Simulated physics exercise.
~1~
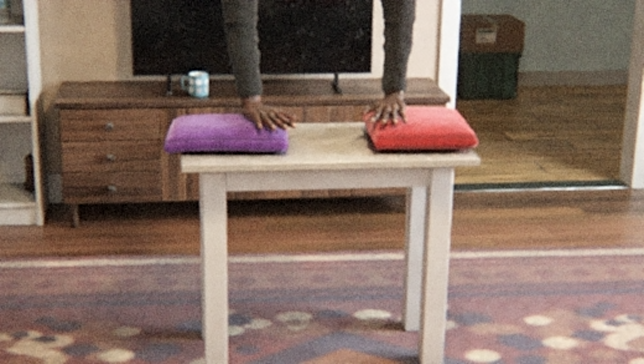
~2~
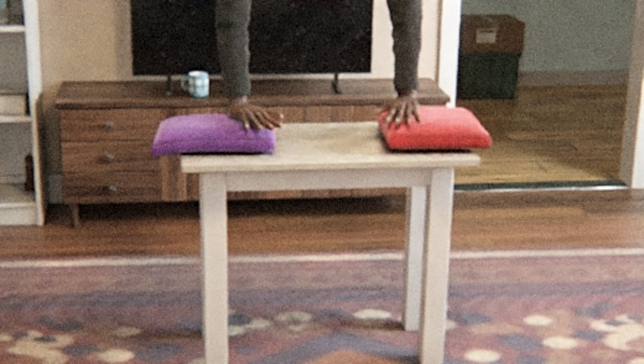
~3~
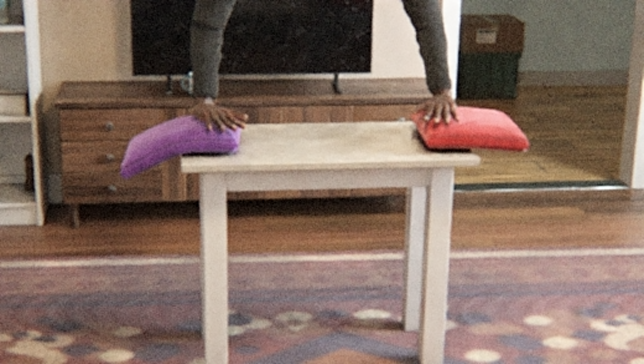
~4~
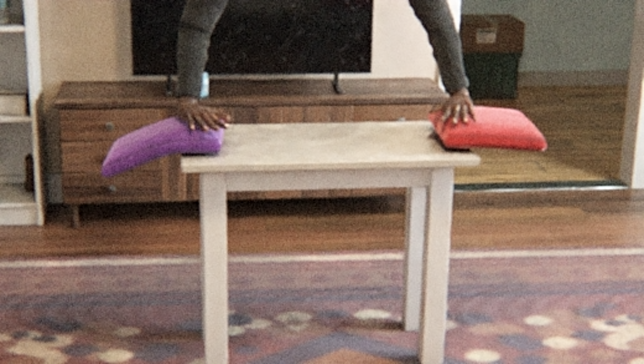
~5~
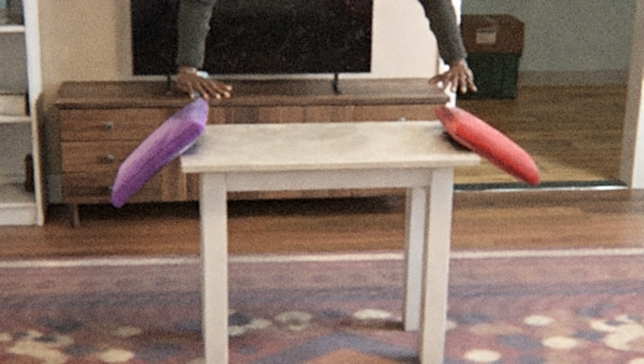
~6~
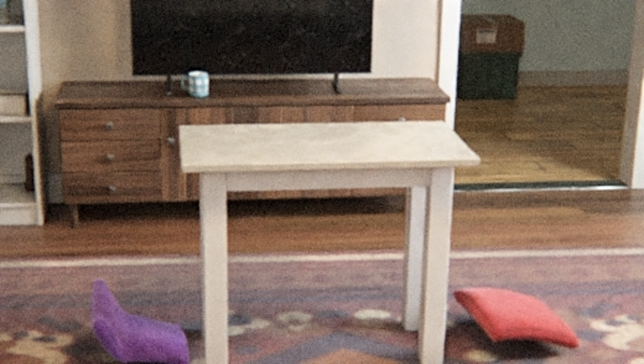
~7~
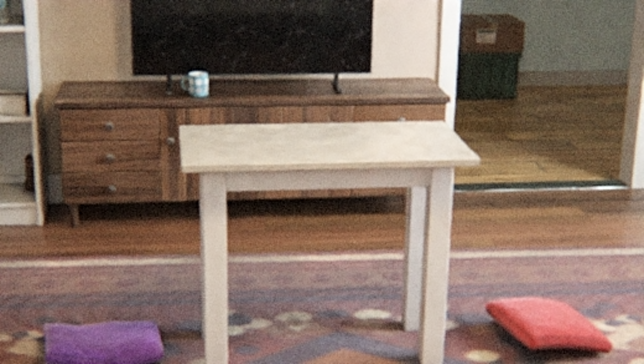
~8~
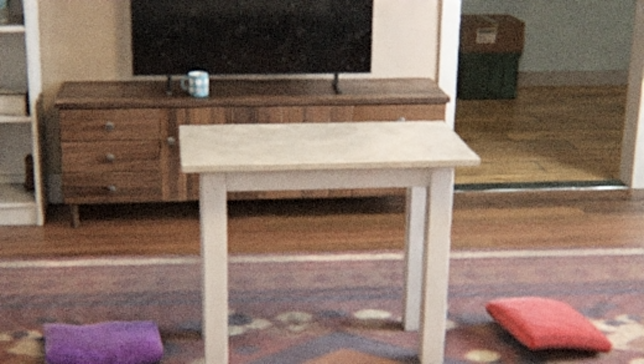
In a living room, hands pushing a purple pillow left and a red cushion right off a table, both landing on the rug.
